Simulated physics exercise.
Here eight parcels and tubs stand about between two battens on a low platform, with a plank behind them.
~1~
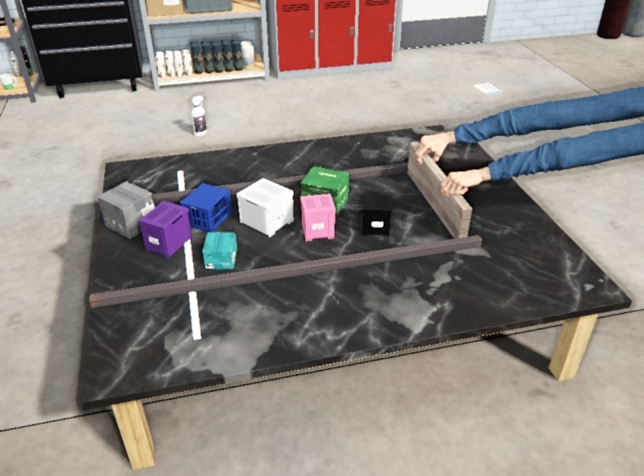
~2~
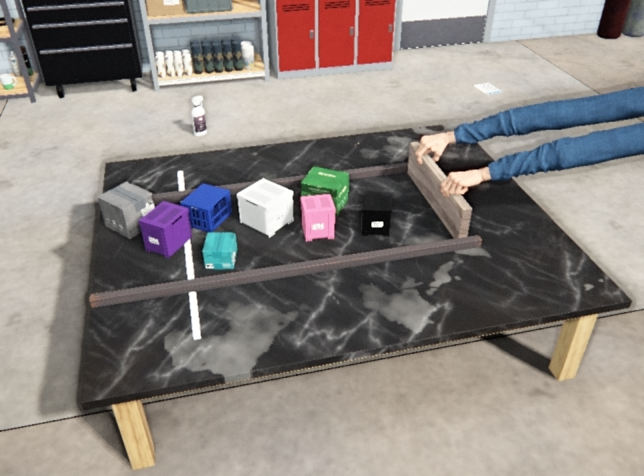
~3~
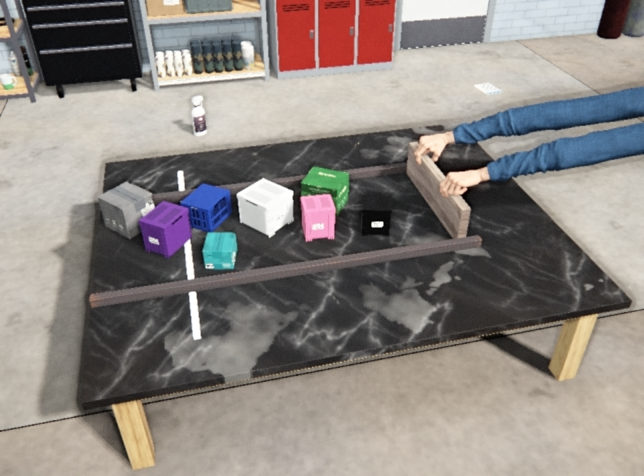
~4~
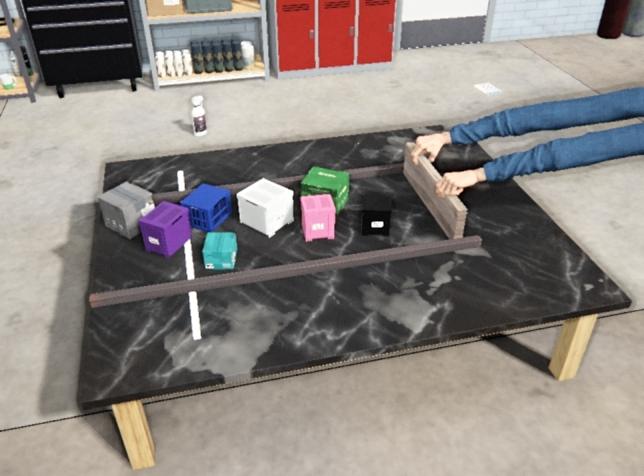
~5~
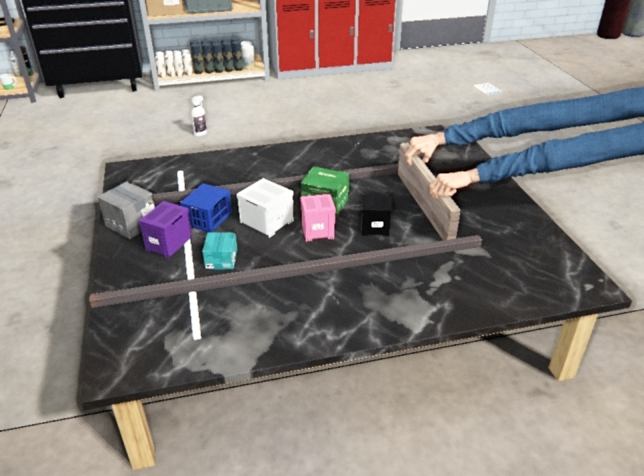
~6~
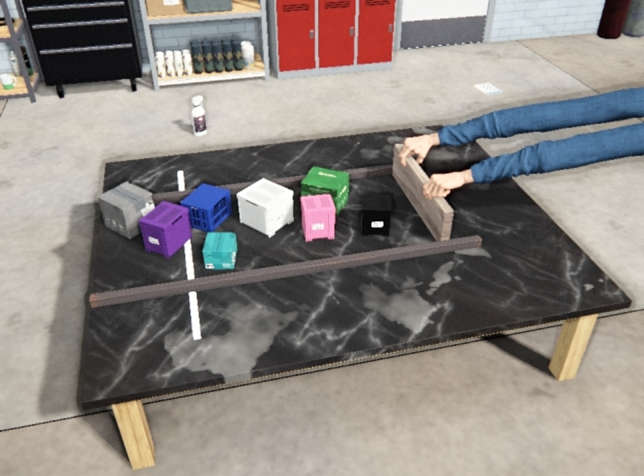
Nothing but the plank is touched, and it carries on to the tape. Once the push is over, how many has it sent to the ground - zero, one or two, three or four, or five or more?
The tally of falls will come to a mere one or two.
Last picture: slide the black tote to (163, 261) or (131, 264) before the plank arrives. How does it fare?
In that order, I'd say it is not knocked off, then is not knocked off.
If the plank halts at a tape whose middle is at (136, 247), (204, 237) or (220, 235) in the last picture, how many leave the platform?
Going through them in order, you'd see 6, 1 and 0.
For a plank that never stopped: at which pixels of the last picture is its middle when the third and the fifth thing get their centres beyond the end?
I'd put the first at about (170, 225) and the next at about (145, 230).
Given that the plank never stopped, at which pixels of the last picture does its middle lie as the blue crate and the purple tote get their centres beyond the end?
First near (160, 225), second near (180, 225).
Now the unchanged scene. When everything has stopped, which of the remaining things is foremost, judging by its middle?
Answer: The purple tote.
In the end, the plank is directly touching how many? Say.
2.
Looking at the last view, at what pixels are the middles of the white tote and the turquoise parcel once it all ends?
The white tote at (139, 234), the turquoise parcel at (108, 276).
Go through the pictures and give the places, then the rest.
Grey parcel (129, 210); purple tote (167, 230); blue crate (207, 208); plank (436, 189); tape (187, 240), in the first frame.
Purple tote (167, 230); black tote (376, 216), in the second frame.
Blue crate (207, 208); green box (325, 192), in the third frame.
Grey parcel (129, 210); turquoise parcel (220, 251), in the fourth frame.
Purple tote (167, 230); pink tote (318, 218), in the fifth frame.
Grey parcel (129, 210); purple tote (167, 230); blue crate (207, 208); plank (420, 191); tape (187, 240), in the sixth frame.
A little later, none off yet; grey parcel at rest near (129, 210); purple tote at rest near (167, 230); blue crate at rest near (207, 208).
When it is over, the number that fall off is one or two; down, grey parcel.
